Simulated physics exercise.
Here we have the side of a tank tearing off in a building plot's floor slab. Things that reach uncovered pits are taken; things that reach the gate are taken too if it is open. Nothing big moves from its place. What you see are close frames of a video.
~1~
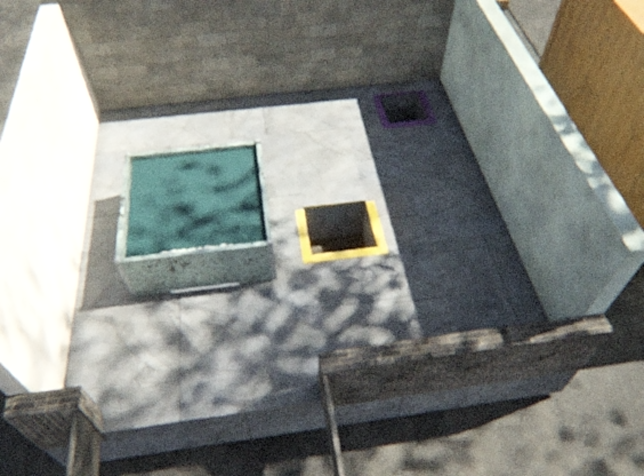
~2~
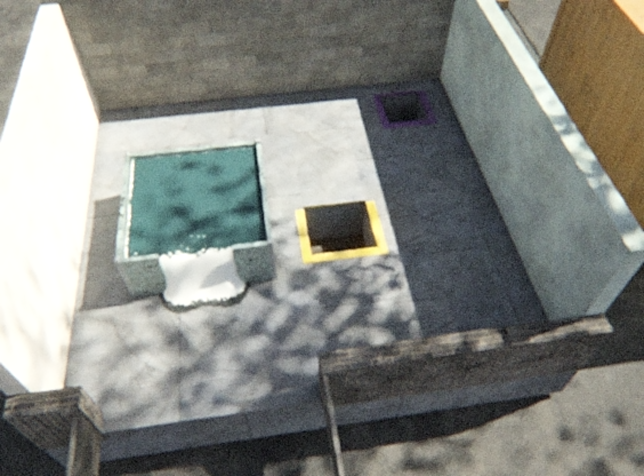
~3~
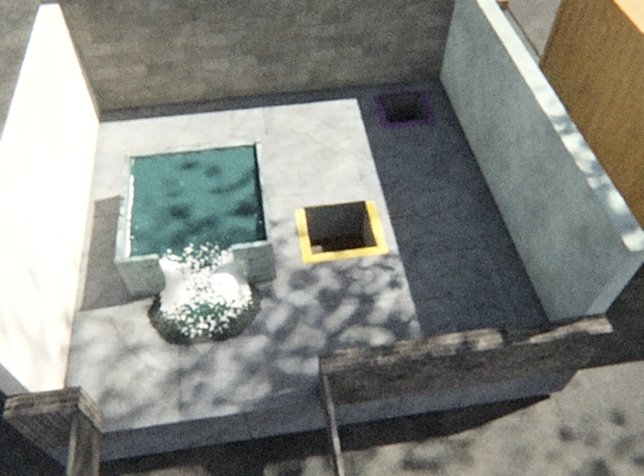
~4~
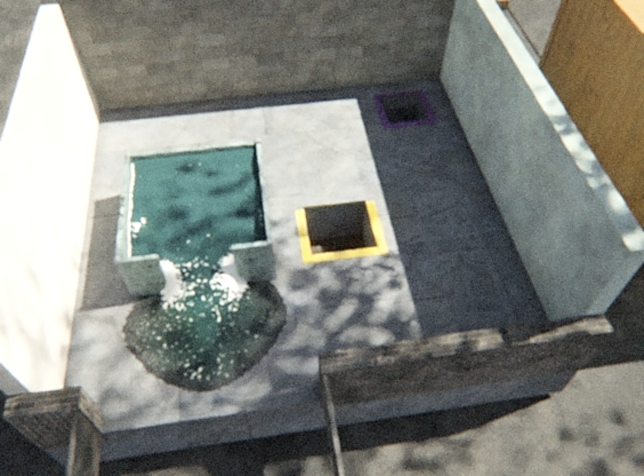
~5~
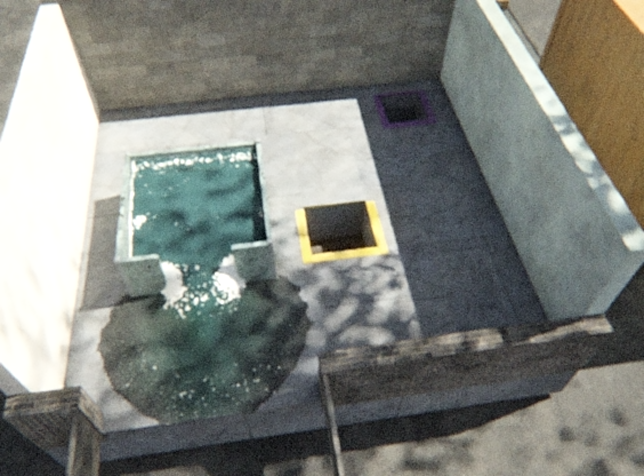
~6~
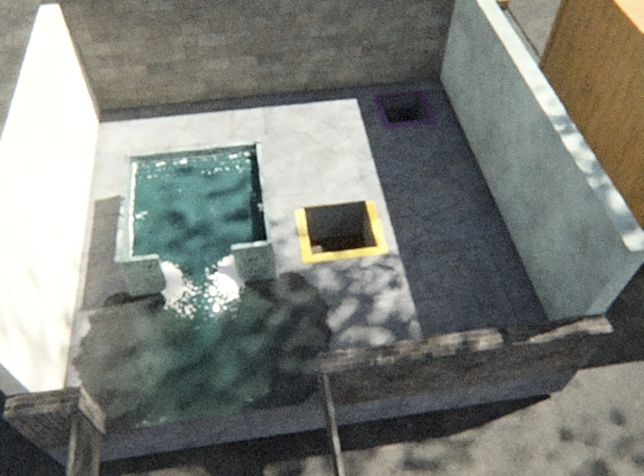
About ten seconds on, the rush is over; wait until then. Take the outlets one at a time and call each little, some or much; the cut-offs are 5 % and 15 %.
In order: The gate catches much; the yellow pit catches little; the purple pit catches little.
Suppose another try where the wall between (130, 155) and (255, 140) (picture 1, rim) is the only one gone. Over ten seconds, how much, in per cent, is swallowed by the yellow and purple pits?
Per cent: Yellow 4, purple 25.
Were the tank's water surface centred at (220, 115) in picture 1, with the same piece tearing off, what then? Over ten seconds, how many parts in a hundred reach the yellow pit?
The yellow pit gets 8 per cent.
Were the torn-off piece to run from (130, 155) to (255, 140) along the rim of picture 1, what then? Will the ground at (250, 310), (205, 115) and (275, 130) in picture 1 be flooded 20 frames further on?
In turn: No water, wet, under water.
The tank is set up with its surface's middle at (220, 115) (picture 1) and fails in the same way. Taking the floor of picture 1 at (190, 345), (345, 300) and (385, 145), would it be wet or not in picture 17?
In sequence: Inundated, next inundated, then unflooded.
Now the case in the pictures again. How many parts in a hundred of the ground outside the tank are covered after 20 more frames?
That comes to about 30 per cent.
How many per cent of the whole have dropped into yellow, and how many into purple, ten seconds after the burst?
Roughly 0 percent first, and 0 percent second.
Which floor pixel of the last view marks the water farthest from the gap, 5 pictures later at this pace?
The wet edge reaches furthest near (413, 367).
A moment on, water covers 20 % of the floor; the gate 14 %, the yellow pit 0 %, the purple pit 0 %.
Next, water covers 20 % of the floor; the gate 28 %, the yellow pit 0 %, the purple pit 0 %.
Then, water covers 30 % of the floor; the gate 43 %, the yellow pit 0 %, the purple pit 0 %.
Later, water covers 40 % of the floor; the gate 60 %, the yellow pit 0 %, the purple pit 0 %.
In the end, water covers 45 % of the floor; the gate 72 %, the yellow pit 0 %, the purple pit 0 %.
